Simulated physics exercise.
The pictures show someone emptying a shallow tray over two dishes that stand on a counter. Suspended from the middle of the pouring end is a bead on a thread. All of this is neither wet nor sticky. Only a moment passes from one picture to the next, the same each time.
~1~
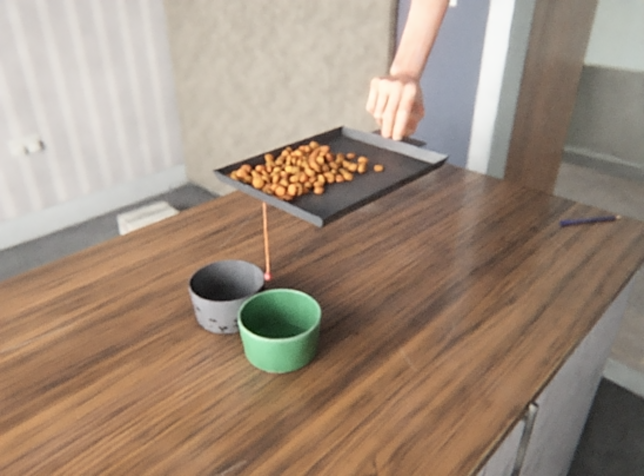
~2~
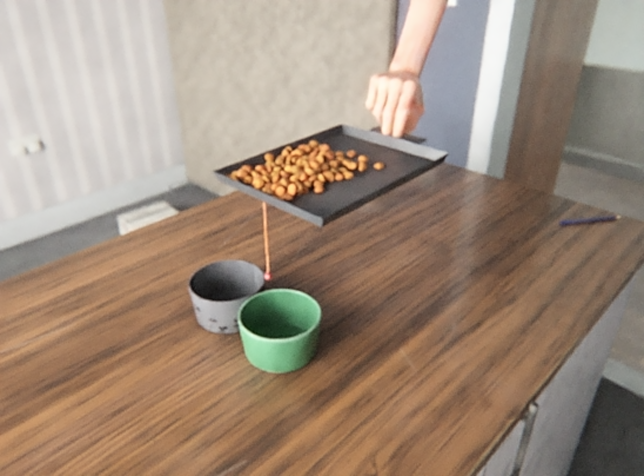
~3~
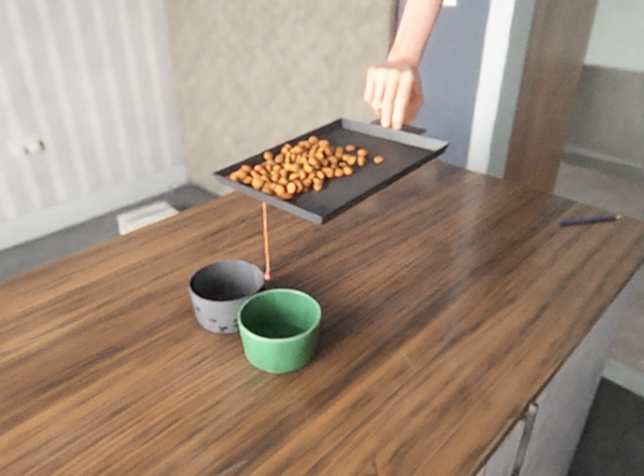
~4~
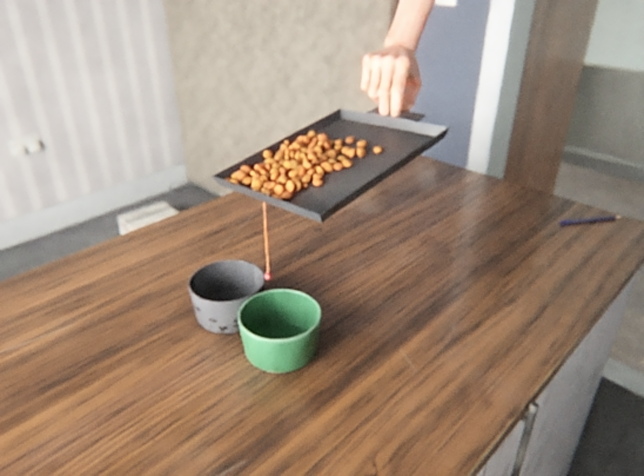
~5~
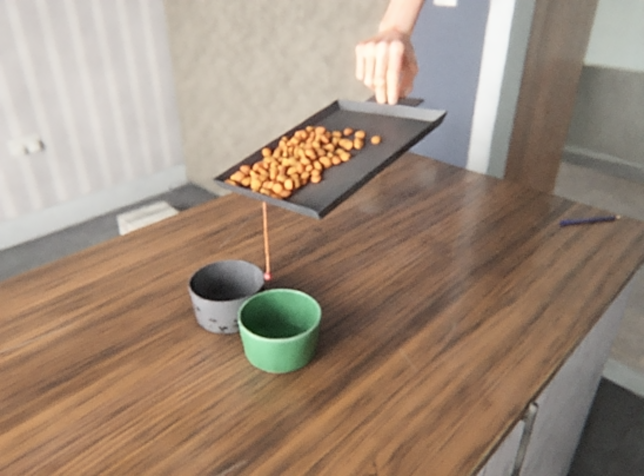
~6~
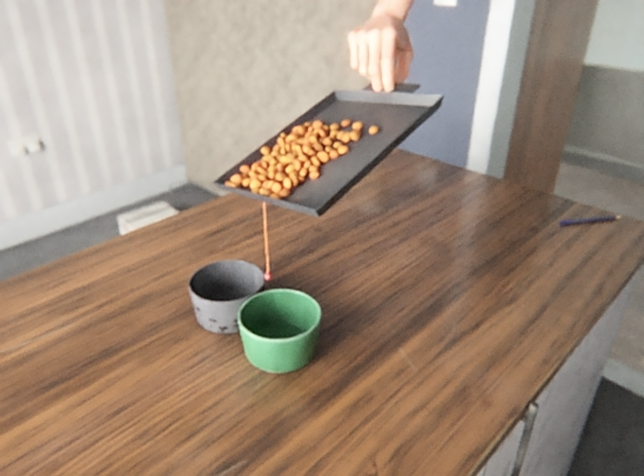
Above a wooden counter with two dishes, a hand gradually tilts a tray of brown bits.
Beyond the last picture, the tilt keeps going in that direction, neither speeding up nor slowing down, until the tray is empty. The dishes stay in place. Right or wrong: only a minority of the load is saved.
Wrong, most of it is saved.
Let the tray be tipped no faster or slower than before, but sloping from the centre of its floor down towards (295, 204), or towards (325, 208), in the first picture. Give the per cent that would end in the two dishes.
It comes to about 70 per cent the first time and about 50 per cent the second.
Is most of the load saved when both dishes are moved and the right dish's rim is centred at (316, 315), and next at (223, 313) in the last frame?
Well, it comes to a lesser portion at first and a lesser portion after that.
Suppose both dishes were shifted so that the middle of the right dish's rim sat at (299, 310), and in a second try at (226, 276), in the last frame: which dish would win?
In the first try it's the leftmost dish, and in the second it's the rightmost dish.
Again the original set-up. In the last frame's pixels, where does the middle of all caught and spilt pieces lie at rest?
The centre comes to rest near (219, 302).
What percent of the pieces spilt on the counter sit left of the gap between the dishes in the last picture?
Roughly 90 in a hundred.
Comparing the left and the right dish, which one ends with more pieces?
Of the two, the left-side one is the fuller.
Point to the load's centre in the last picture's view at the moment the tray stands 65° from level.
Roughly (254, 160).
Soon after the last picture, tray tipped steeply; nearly all on the tray; a stray few in the air.
A little later, tray tipped past a quarter turn; about two thirds in the left dish; about a third outside both; a stray few in the air.
Later still, tray tipped past a quarter turn; about two thirds in the left dish; about a third outside both.
At rest, tray tipped past a quarter turn; none in the right dish; about two thirds in the left dish; about a third outside both.
